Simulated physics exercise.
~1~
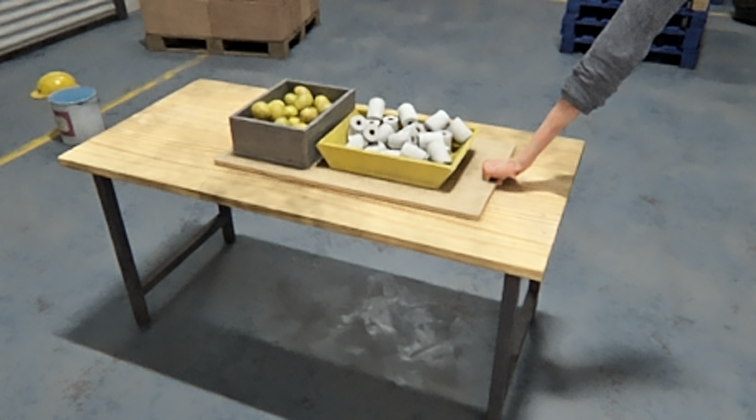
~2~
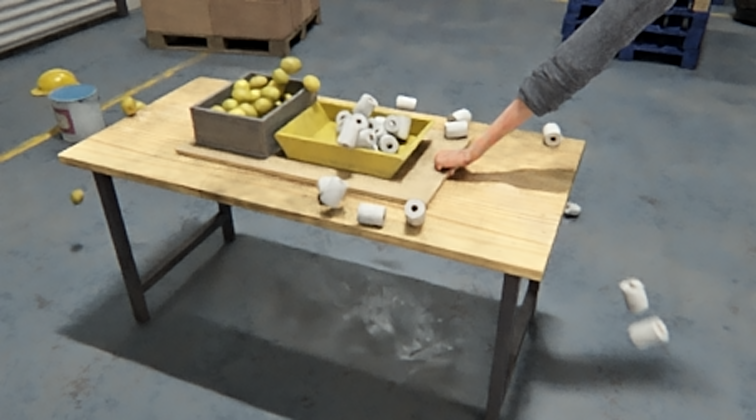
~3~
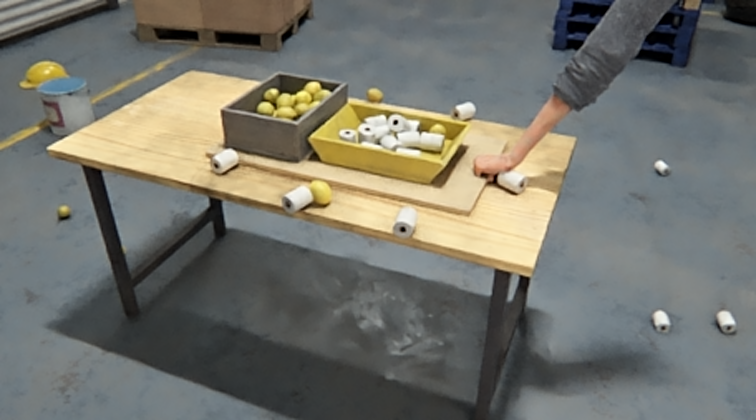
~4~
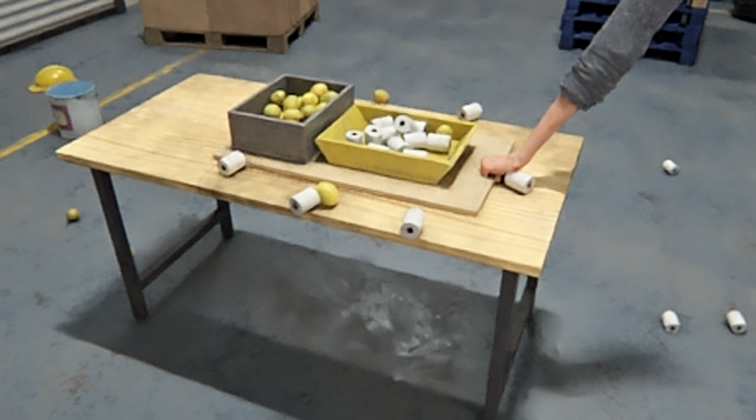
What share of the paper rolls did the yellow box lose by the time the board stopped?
It lost more than one in six of its paper rolls, with some left lying on the table and others on the floor to the right.
